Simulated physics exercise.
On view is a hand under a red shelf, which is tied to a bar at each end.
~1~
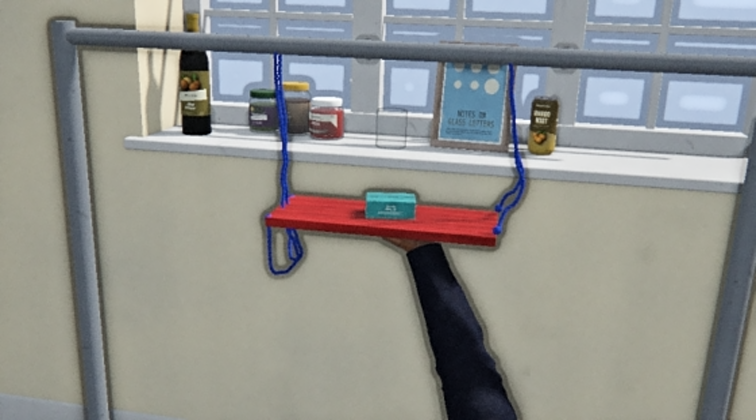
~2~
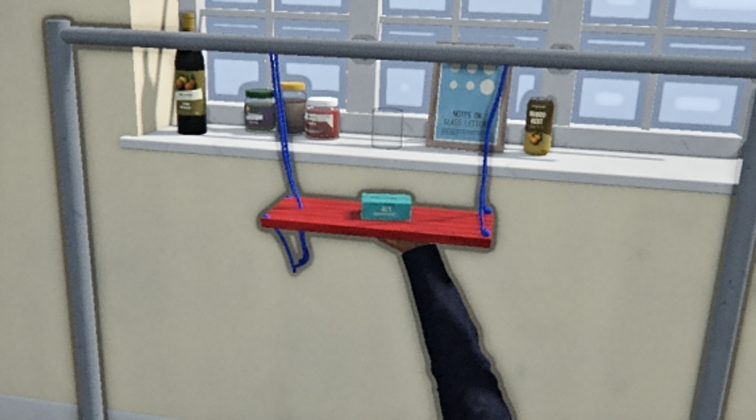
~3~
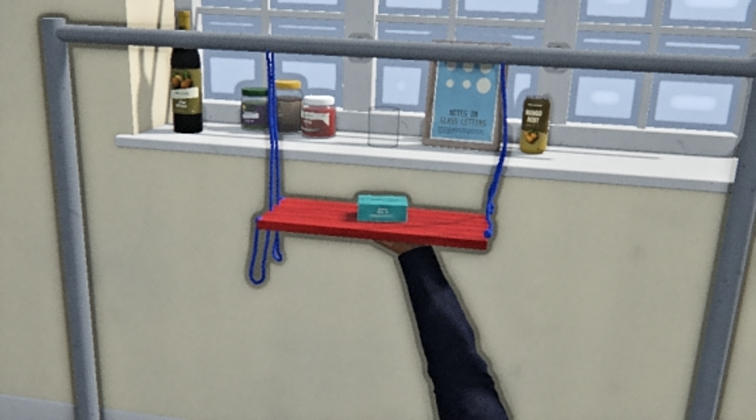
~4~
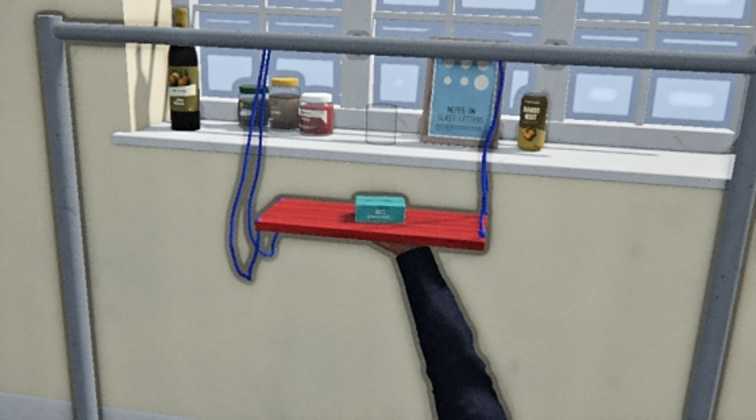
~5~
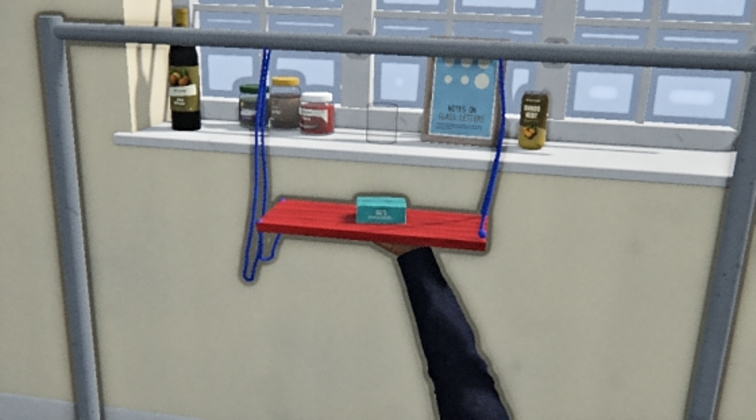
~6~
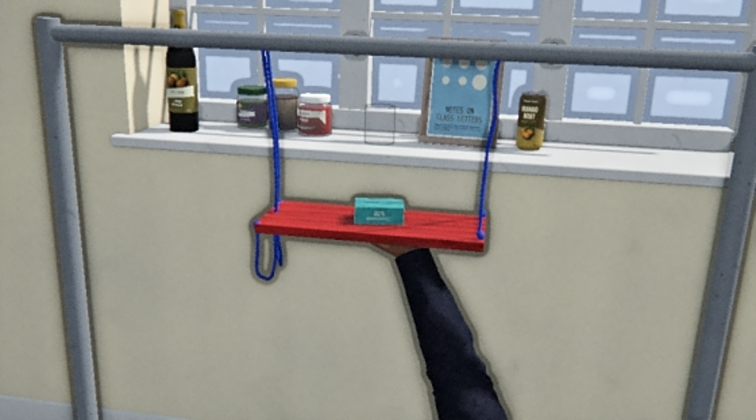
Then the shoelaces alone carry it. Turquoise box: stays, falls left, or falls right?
Spills off leftward.
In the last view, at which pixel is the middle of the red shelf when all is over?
(389, 290).
Then, 0.42 s on from there, board tipped 12° down to the left; box sliding near (283, 248).
Then, 0.96 s on from there, board tipped 30° down to the left; box on the floor.
Then, 1.50 s on from there, board tipped 38° down to the left; box on the floor.
In the end, board tipped 40° down to the left; box on the floor. The turquoise box slides off to the left.
